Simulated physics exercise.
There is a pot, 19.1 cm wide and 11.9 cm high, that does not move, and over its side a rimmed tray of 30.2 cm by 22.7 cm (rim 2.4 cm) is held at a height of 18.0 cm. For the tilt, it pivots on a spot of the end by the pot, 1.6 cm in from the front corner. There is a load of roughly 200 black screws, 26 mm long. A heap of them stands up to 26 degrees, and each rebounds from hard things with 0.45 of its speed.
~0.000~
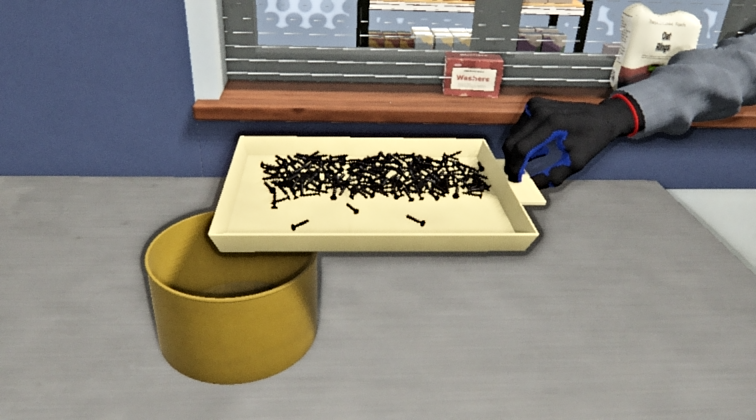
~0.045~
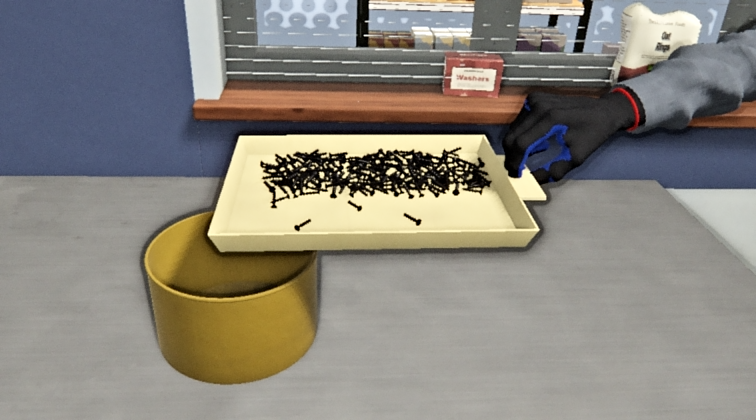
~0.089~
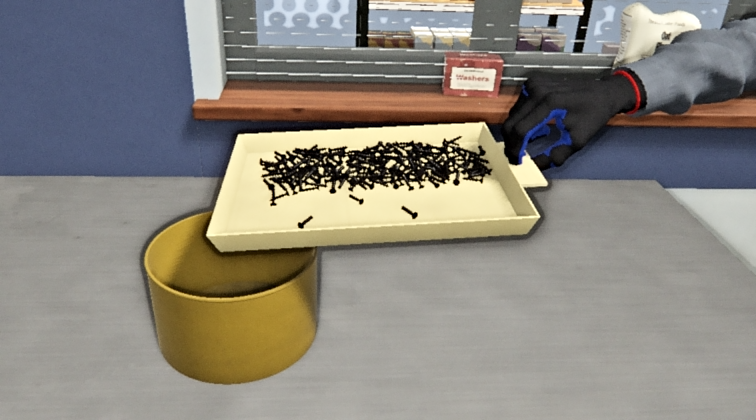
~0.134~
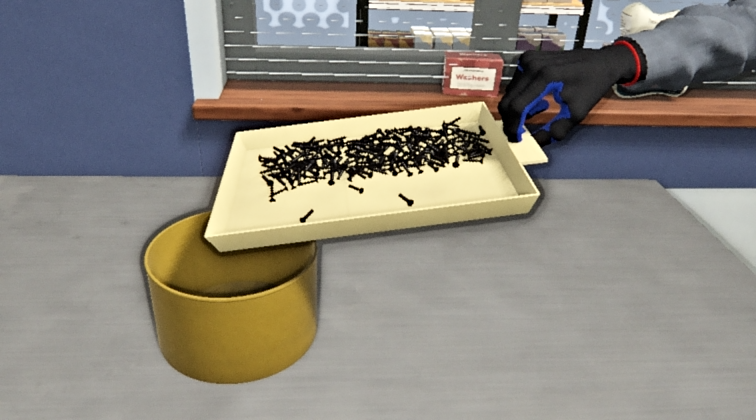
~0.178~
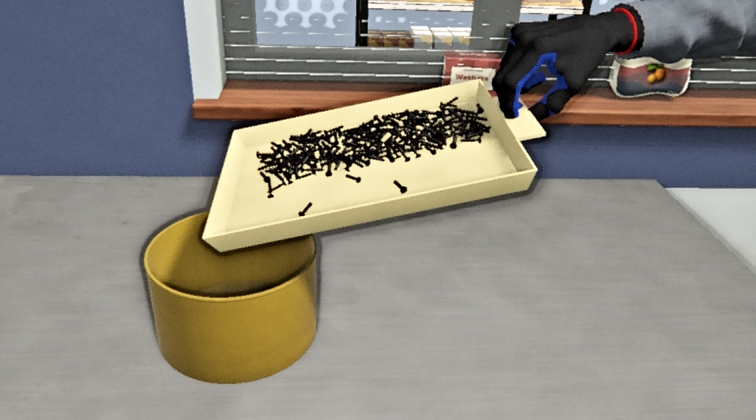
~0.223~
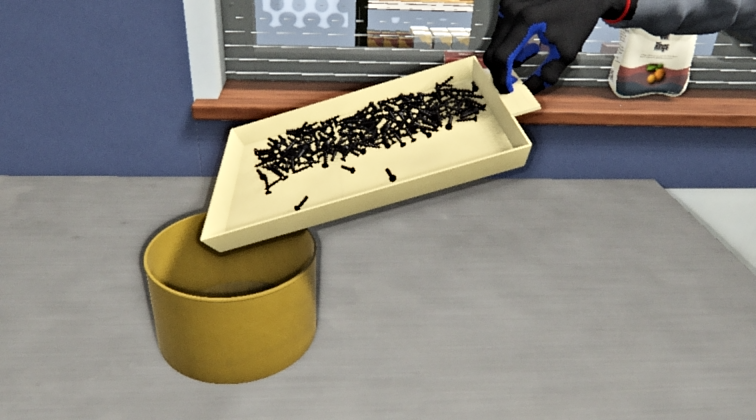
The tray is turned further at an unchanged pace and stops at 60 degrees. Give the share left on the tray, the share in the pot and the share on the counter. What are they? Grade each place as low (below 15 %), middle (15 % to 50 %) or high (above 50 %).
Tray - middle; pot - middle; counter - middle.
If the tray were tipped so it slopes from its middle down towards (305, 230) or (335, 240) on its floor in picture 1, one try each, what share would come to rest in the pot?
First try: Around 0 percent; second try: Around 0 percent.
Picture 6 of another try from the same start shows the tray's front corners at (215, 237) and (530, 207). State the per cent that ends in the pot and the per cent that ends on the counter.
In the pot: 0 per cent; on the counter: 75 per cent.
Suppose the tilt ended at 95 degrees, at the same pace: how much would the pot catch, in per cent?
Then about 35 per cent.
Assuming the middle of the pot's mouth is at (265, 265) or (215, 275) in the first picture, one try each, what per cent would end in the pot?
Close to 5 in a hundred, then close to 45 in a hundred.
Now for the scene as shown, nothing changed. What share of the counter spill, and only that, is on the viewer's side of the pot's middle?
Near 60 in a hundred.
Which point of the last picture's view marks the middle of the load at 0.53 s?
Look about (259, 120) in the last view.
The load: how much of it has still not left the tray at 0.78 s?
Some 45 per cent of the load.
After 0.41 s, tilt 41 degrees; the tray holds 100 %, the pot 0 %.
After 0.53 s, tilt 55 degrees; the tray holds 100 %, the pot 0 %.
Then, at 0.78 s, tilt 60 degrees; the tray holds 45 %, the pot 10 %.
At rest (2.0 s), tray 25 %, pot 40 %, counter 35 %.
